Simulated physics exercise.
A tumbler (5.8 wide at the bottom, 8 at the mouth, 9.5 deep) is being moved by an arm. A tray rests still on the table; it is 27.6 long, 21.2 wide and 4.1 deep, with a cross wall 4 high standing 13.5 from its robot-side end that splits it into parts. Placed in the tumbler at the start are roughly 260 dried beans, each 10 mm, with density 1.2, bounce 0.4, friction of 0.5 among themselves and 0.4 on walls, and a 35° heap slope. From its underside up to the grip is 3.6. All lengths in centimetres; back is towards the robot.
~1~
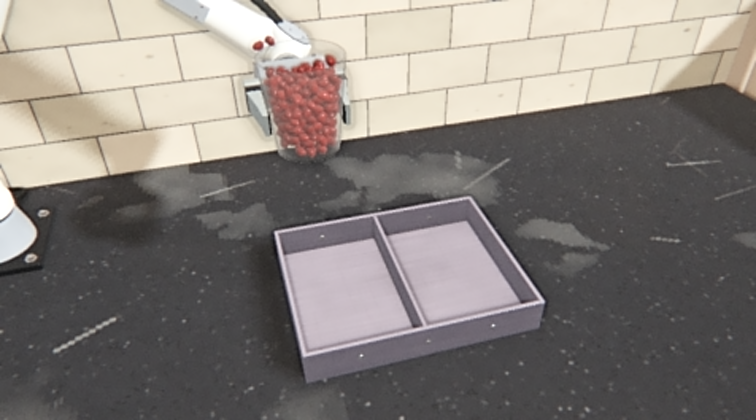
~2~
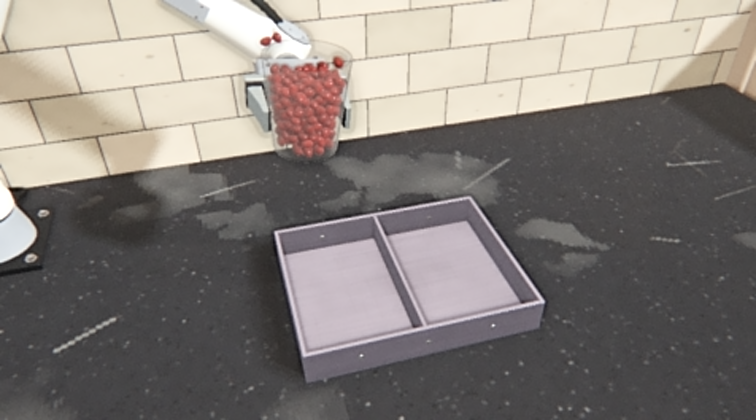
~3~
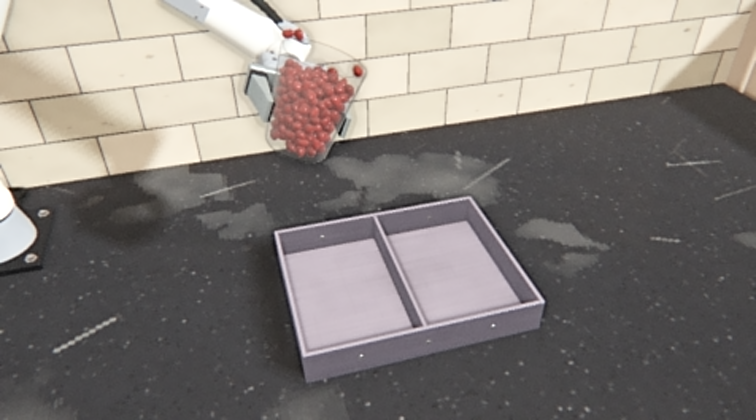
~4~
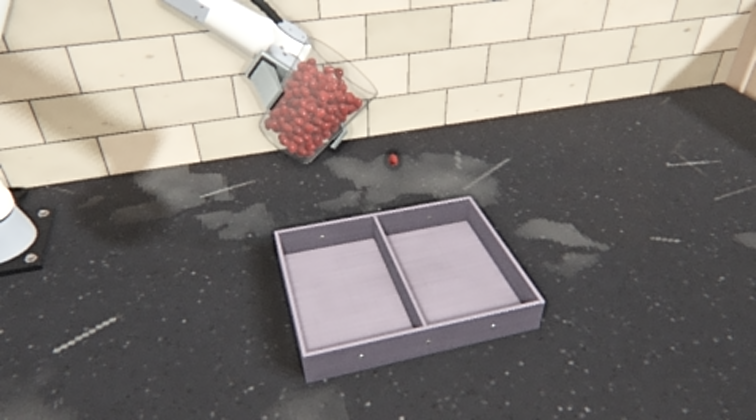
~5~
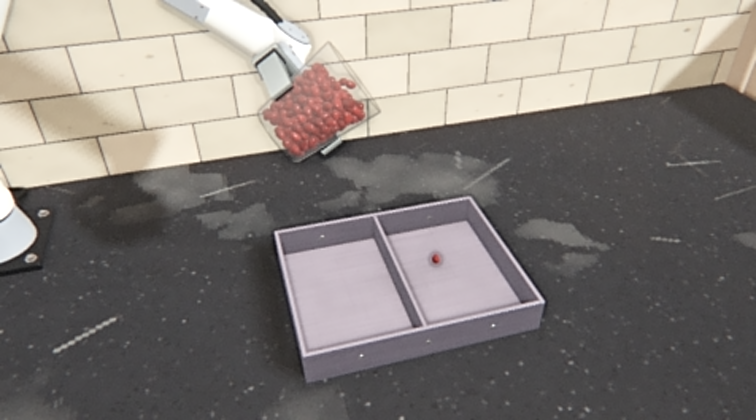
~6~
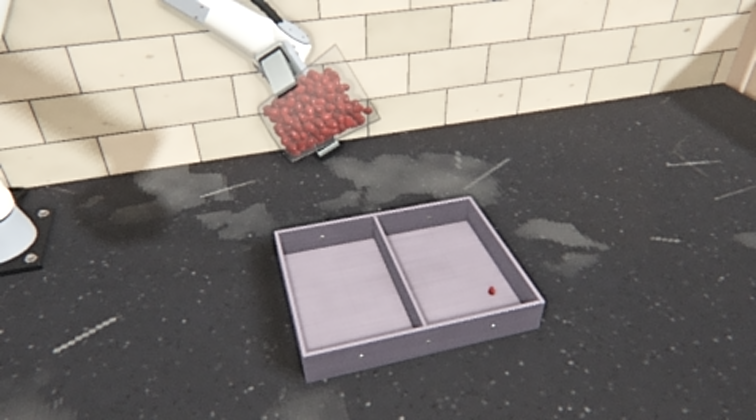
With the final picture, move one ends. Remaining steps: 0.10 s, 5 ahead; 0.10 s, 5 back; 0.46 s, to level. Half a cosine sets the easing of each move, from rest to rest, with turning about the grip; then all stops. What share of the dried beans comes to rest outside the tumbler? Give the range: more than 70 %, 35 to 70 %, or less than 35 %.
The range is 35 to 70 %.
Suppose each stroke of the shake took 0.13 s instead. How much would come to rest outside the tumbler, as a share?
25 %.
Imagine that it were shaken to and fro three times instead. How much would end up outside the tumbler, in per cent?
Expected share: About 65 %.
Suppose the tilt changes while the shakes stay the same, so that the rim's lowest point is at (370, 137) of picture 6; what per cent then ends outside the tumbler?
Close to 95 in a hundred.
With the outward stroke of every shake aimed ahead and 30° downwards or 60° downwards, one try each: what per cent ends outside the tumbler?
First try about 15 %, second try about 5 %.
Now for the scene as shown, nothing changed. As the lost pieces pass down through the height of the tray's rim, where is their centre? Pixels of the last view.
Close to pixel (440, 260).
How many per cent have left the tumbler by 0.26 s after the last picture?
Share gone: Around 40 %.
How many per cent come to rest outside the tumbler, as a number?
Some 45 in a hundred.
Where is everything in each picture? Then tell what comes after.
The tumbler middle at (305, 105), level; upper third of the load around (304, 84), from x 260 to 335, top at y 40; 263 in the tumbler, in the first frame.
The tumbler middle at (306, 104), tilted 6° forward; upper third of the load around (305, 84), from x 265 to 340, top at y 35, in the second frame.
The tumbler middle at (309, 105), tilted 22° forward; upper third of the load around (308, 84), from x 275 to 360, top at y 35, in the third frame.
The tumbler middle at (313, 106), tilted 41° forward; upper third of the load around (312, 88), from x 270 to 395, top at y 60; 262 in the tumbler, 1 in flight or on a rim, in the fourth frame.
The tumbler middle at (315, 108), tilted 57° forward; upper third of the load around (317, 91), from x 270 to 435, top at y 65; 262 in the tumbler, 1 in the far-side part, in the fifth frame.
The tumbler middle at (316, 109), tilted 63° forward; upper third of the load around (317, 93), from x 270 to 490, top at y 70; 262 in the tumbler, 1 in the far-side part, in the sixth frame.
Then, 0.26 s on, tilted 60° forward, highest piece 29 above the table; 153 in the tumbler, 1 in the far-side part, 109 in flight or on a rim.
Then, 0.53 s on, tilted 12° forward, highest piece 32 above the table; 148 in the tumbler, 81 in the far-side part, 15 in the robot-side part, 8 on the table or floor, 11 in flight or on a rim.
Then, 0.86 s on, level, highest piece 30 above the table; 148 in the tumbler, 80 in the far-side part, 20 on the table or floor, 15 in the robot-side part.
Then, 1.91 s on, level, highest piece 30 above the table; 148 in the tumbler, 80 in the far-side part, 20 on the table or floor, 15 in the robot-side part.
In the end, 148 in the tumbler, 80 in the far-side part, 20 on the table or floor, 15 in the robot-side part. That is 44 % outside the tumbler.
